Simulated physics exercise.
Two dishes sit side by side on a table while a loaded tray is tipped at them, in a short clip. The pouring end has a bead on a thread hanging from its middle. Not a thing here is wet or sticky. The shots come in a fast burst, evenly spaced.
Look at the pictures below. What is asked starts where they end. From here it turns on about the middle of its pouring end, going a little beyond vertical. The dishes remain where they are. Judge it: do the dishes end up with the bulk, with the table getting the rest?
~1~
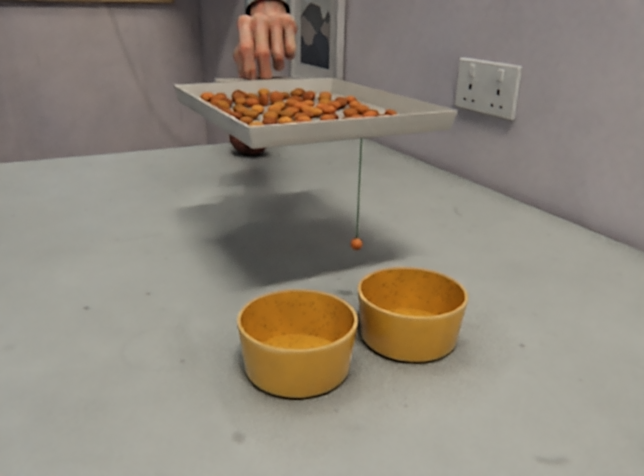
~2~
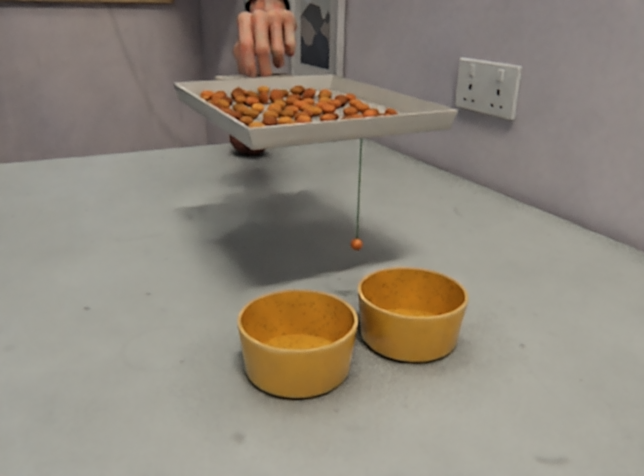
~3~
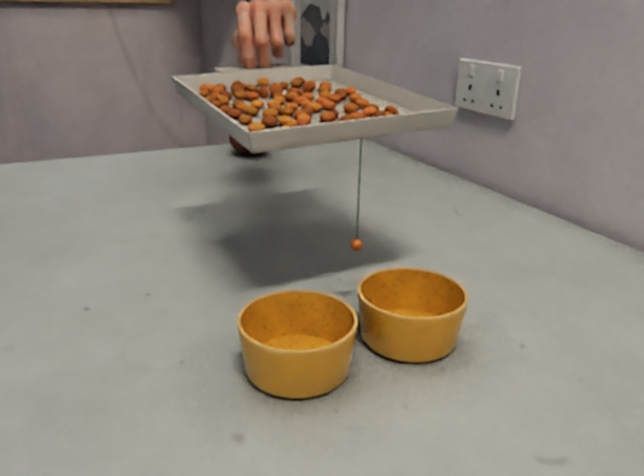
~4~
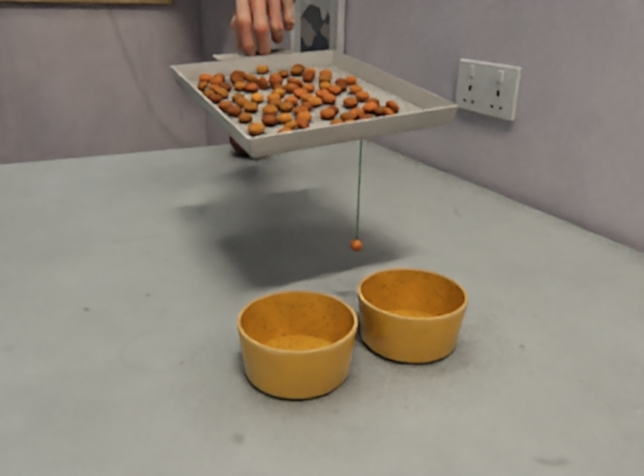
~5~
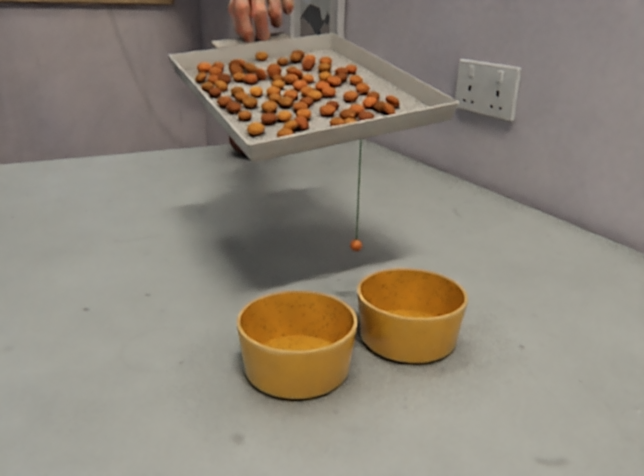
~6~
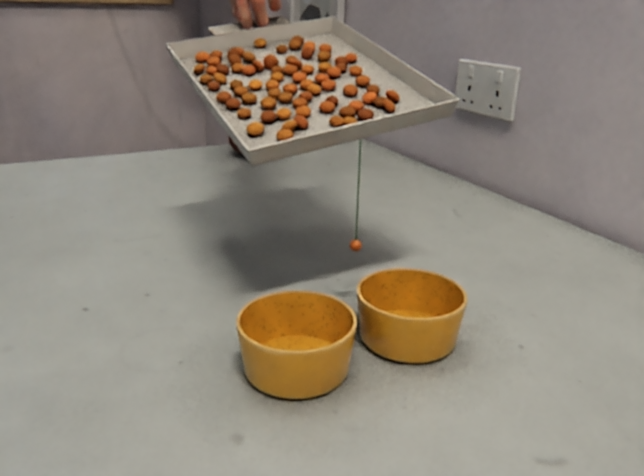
No, the bulk goes on the table.
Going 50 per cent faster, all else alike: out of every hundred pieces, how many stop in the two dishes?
I'd say near 20 per cent.
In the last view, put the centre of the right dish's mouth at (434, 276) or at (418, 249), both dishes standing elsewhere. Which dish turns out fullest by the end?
One: The left dish. Two: The left-hand dish.
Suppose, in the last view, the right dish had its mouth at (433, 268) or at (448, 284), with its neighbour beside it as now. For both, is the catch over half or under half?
For the two places in order: A minority share, a minority share.
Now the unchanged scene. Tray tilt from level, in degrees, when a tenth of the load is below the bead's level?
It has tipped about 70 degrees.
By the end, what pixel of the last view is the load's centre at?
(267, 320).
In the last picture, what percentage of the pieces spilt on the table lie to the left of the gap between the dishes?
Looks to be around 100 per cent of the spill.
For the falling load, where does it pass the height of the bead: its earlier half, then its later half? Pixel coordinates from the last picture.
First part (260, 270), rest (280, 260).
Shortly afterwards, tray tipped steeply; all but a few on the tray; only a few in the air.
Next, tray tipped right over; near half on the tray; a little in the left dish; near a third outside both; a little in the air.
Some moments later, tray tipped past a quarter turn; a little in the left dish; only a few in the right dish; all but a few outside both.
In the end, tray tipped past a quarter turn; a little in the left dish; only a few in the right dish; all but a few outside both.
